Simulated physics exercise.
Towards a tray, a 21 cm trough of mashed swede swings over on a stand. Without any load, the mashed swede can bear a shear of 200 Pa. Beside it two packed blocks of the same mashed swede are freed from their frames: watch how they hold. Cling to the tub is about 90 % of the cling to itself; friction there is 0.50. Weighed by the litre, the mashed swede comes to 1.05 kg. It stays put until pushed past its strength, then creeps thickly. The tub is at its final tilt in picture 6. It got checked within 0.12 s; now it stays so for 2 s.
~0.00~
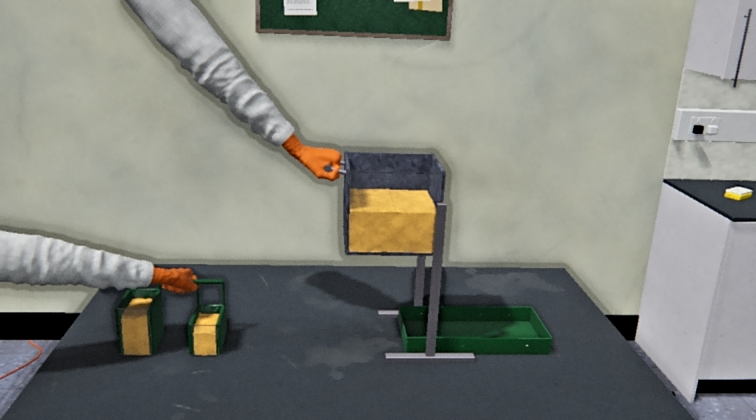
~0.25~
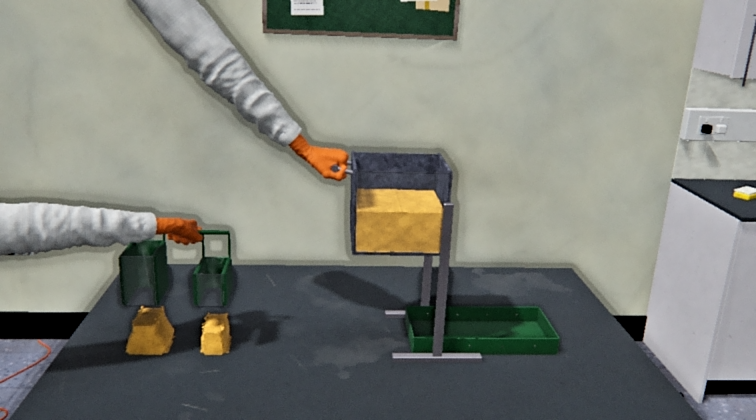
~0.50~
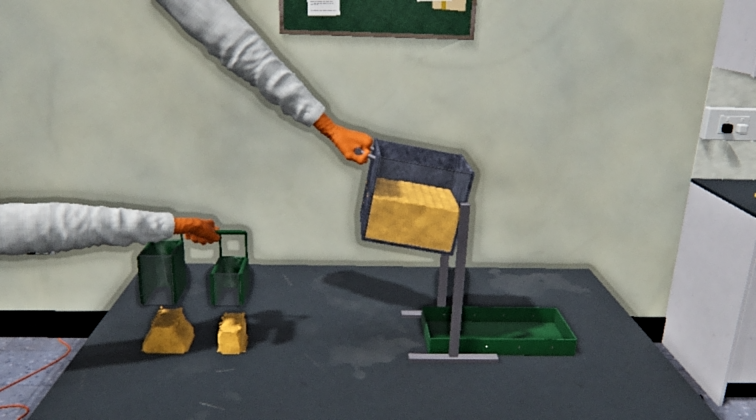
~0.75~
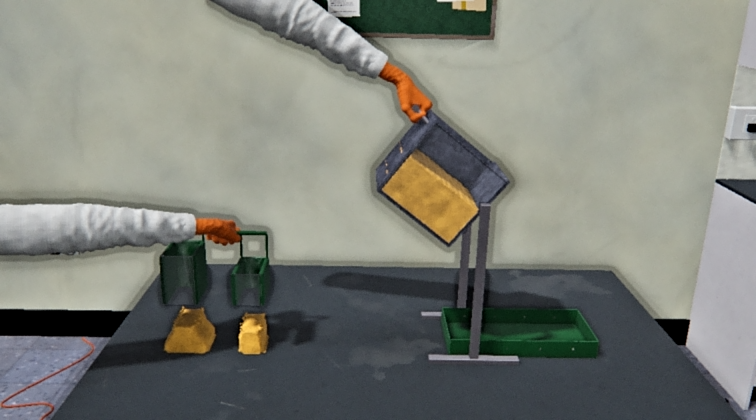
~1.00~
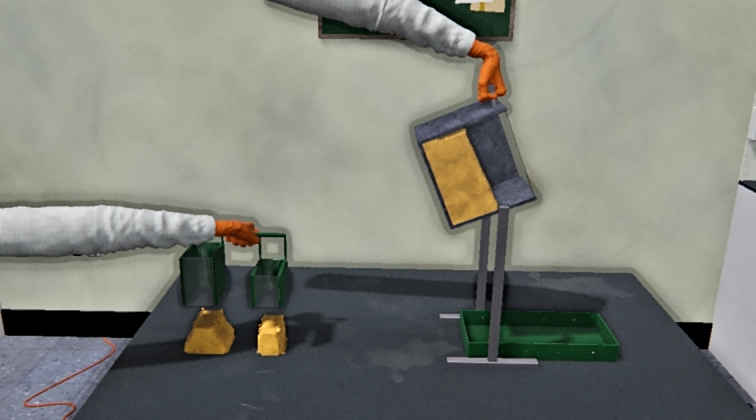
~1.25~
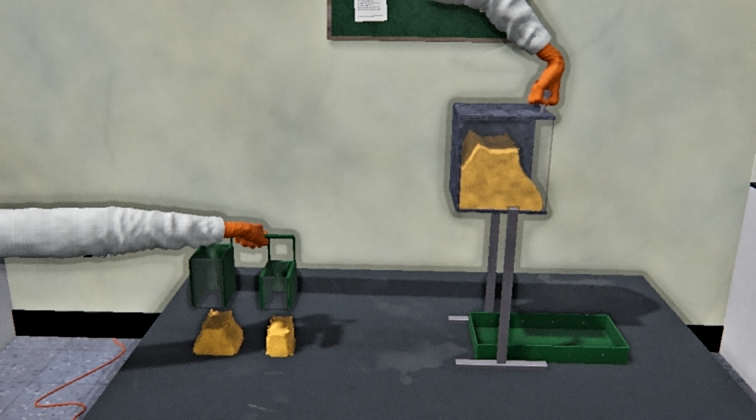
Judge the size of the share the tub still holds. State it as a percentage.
Some 62 per cent.
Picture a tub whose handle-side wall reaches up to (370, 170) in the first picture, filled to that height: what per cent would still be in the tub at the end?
About 85 per cent.
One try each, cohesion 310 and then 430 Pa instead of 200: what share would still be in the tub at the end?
Try one gives 80 per cent, try two gives 100 per cent.
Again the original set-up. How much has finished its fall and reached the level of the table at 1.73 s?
Near 18 per cent has got down by that time.
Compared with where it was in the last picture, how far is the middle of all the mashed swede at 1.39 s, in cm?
Roughly 4 cm.
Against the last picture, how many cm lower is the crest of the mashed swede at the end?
The top ends up some 8 cm below its level in the last picture.
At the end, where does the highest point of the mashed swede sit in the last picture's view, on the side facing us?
(482, 178).
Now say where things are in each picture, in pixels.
In the first frame, handle-side rim at (351, 171), tilt 0 degrees; highest point of the mashed swede at (371, 211); test blocks 11 cm, 7.3 cm high (left to right).
In the second frame, handle-side rim at (357, 171), tilt 0 degrees; highest point of the mashed swede at (378, 210); test blocks 8.9 cm, 7.1 cm high (left to right).
In the third frame, handle-side rim at (381, 157), tilt 9 degrees; highest point of the mashed swede at (379, 198); test blocks 8.4 cm, 7.0 cm high (left to right).
In the fourth frame, handle-side rim at (437, 123), tilt 38 degrees; highest point of the mashed swede at (413, 159); test blocks 8.4 cm, 7.0 cm high (left to right).
In the fifth frame, handle-side rim at (506, 111), tilt 68 degrees; highest point of the mashed swede at (466, 133); test blocks 8.4 cm, 7.0 cm high (left to right).
In the sixth frame, handle-side rim at (554, 120), tilt 90 degrees; highest point of the mashed swede at (481, 147); test blocks 8.4 cm, 7.0 cm high (left to right).
By 1.39 s, the tub is at 90 degrees and holds 90 %.
By 1.56 s, the tub is at 90 degrees and holds 71 %.
By 1.73 s, the tub is at 90 degrees and holds 64 %.
By 1.90 s, the tub is at 90 degrees and holds 64 %.
By 3.25 s, at the end, the tub is at 90 degrees and holds 62 %.
